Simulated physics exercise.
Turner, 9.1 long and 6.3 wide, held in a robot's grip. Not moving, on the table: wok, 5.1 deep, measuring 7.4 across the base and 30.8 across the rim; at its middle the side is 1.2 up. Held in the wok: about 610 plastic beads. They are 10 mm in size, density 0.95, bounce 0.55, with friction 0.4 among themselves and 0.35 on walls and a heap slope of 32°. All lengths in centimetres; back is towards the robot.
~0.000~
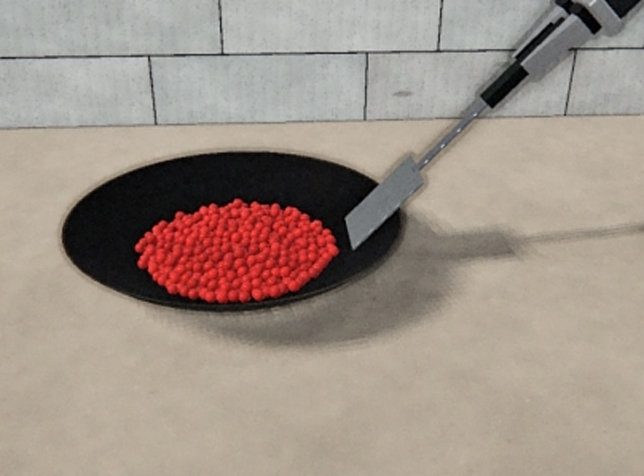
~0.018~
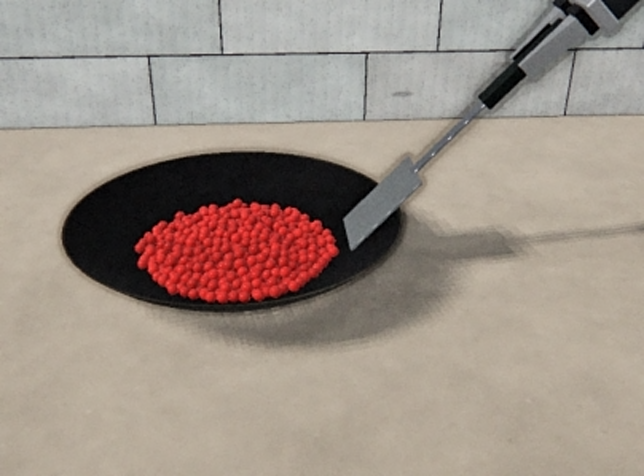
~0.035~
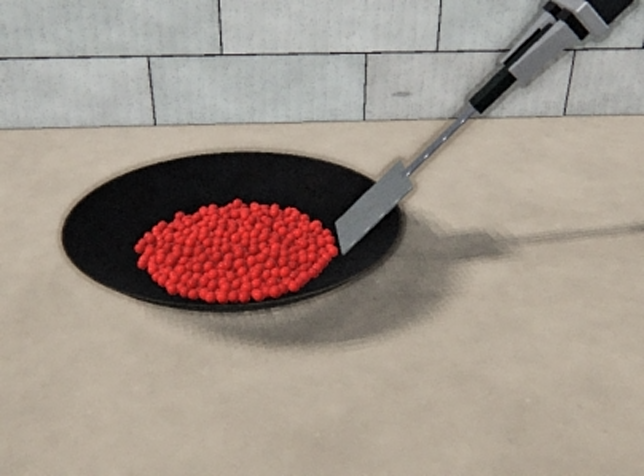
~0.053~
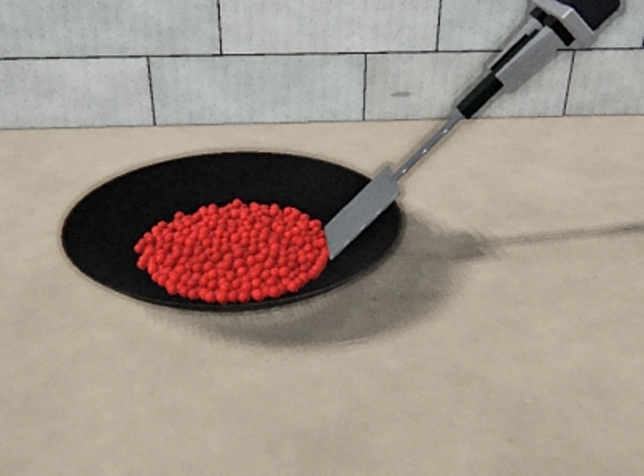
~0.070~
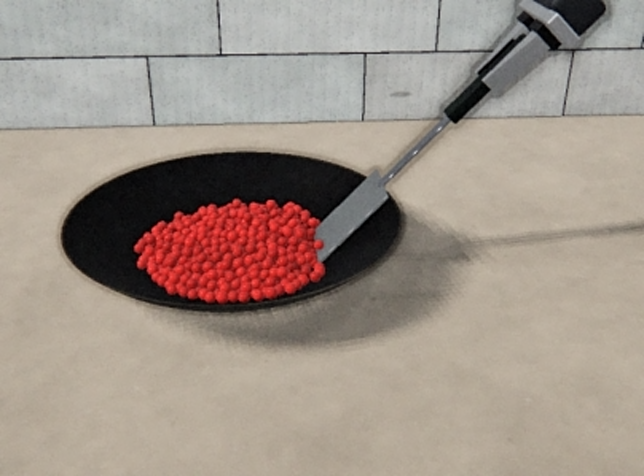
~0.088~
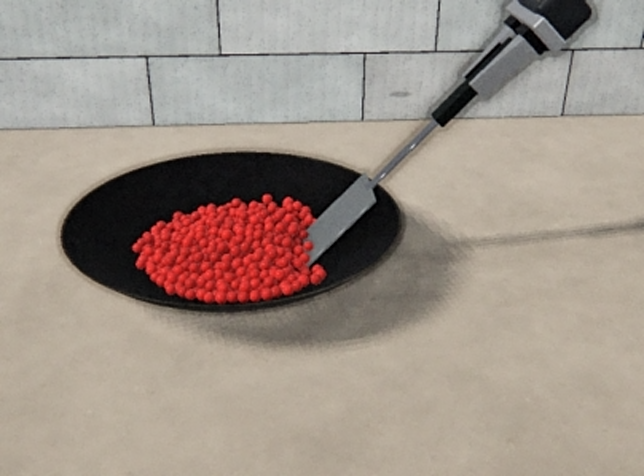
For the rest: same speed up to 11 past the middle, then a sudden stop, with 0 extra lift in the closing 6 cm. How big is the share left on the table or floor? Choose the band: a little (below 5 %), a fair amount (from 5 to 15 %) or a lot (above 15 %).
It is a fair amount, from 5 to 15 %.
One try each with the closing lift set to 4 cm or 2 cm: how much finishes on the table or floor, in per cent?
Near 10 and 10 percent respectively.
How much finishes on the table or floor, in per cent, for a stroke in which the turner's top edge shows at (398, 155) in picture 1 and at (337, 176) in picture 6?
Roughly 20 %.
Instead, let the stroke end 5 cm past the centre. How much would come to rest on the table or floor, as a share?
That would give close to 0 per cent.
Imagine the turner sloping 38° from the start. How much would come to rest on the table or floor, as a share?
Result, estimated: 10 %.
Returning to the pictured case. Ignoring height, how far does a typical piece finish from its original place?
Somewhere about 3 centimetres, I'd say.
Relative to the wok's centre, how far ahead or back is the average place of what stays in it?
I'd say close to 4.0 cm toward the front.
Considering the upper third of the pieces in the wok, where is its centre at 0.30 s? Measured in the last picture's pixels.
Around (142, 233).
After 0.19 s, sloping 47°, highest piece 4 above the table; 611 in the wok.
After 0.30 s, sloping 47°, highest piece 5 above the table; 611 in the wok.
After 0.55 s, sloping 47°, highest piece 6 above the table; 553 in the wok, 56 on the table or floor, 2 on the blade or in flight.
After 1.60 s, sloping 47°, highest piece 6 above the table; 553 in the wok, 58 on the table or floor.
In the end, 553 in the wok, 58 on the table or floor. That is 9 % on the table or floor.
